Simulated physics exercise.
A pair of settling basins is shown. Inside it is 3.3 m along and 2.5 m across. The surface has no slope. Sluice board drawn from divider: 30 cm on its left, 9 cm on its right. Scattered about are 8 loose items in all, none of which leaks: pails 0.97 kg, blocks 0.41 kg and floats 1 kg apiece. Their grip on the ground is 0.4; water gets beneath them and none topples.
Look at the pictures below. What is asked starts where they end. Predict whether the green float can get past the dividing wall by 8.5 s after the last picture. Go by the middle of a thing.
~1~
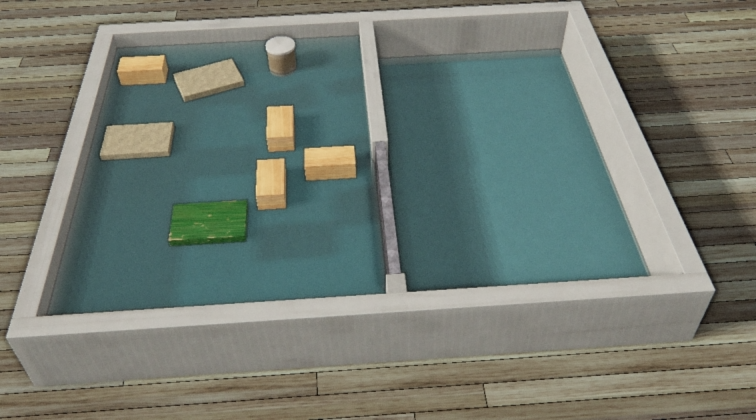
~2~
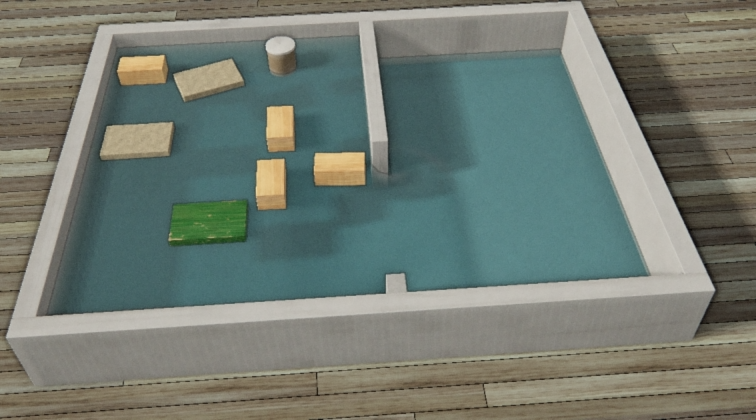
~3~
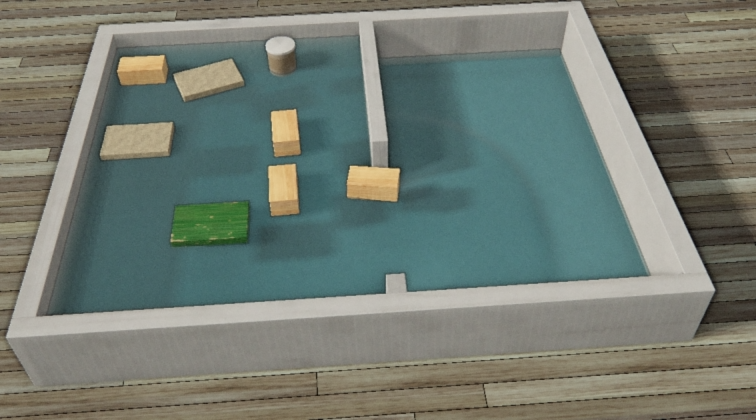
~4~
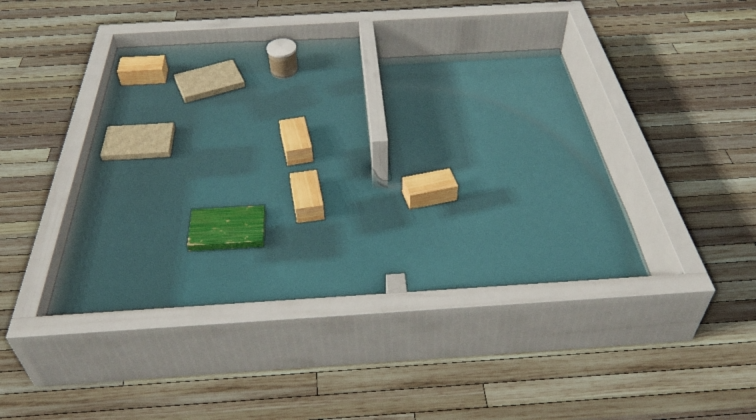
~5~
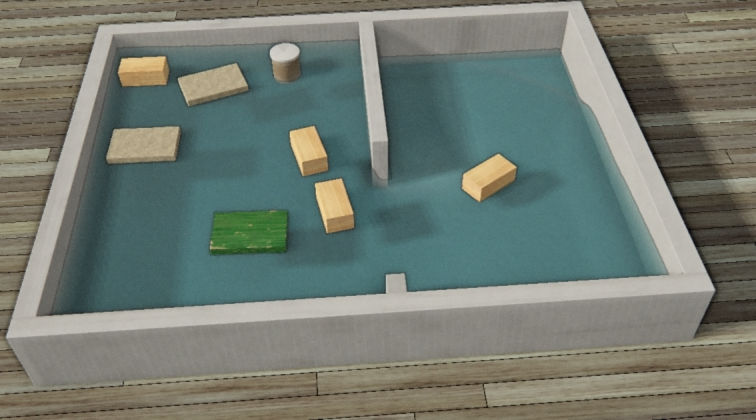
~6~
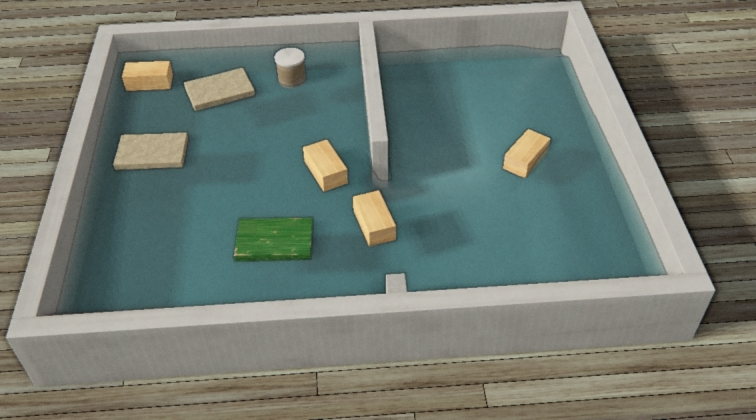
Makes it through.
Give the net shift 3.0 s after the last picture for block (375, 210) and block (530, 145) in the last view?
In that order: 150 cm, 140 cm.
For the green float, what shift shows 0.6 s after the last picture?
Around 60 cm from the start by that time.
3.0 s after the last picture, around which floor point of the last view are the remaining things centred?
Near (363, 181).
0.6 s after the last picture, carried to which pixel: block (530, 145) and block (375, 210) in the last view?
First one near (487, 88), second near (496, 213).
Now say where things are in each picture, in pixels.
In the first picture, the green float at (209, 220) floats; about 1670 L in view; 0 of 8 have shifted.
In the second picture, the green float at (209, 220) floats; about 1670 L in view; 1 of 8 have shifted.
In the third picture, the green float at (211, 221) floats; about 1670 L in view; 2 of 8 have shifted.
In the fourth picture, the green float at (227, 225) floats, 9 cm from its start; about 1670 L in view; 4 of 8 have shifted.
In the fifth picture, the green float at (250, 229), afloat, 23 cm from its start; 26 cm deep round most things; 5 of 8 have shifted.
In the sixth picture, the green float at (274, 236), afloat, 38 cm from its start; about 1670 L in view; 7 of 8 have shifted.
Then, 0.6 s after the last picture the green float is near (326, 246), 0.7 m from its start, afloat; 3 of 8 are over the mark; 8 afloat.
Then, 3.0 s after the last picture the green float is near (590, 256), 2.1 m from its start, afloat; 4 of 8 are over the mark; 8 afloat.
Then, 5.5 s after the last picture the green float is near (508, 160), 1.9 m from its start, afloat; 4 of 8 are over the mark; 8 afloat.
Then, 8.5 s after the last picture the green float is near (481, 163), 1.7 m from its start, afloat; 4 of 8 are over the mark; 8 afloat.
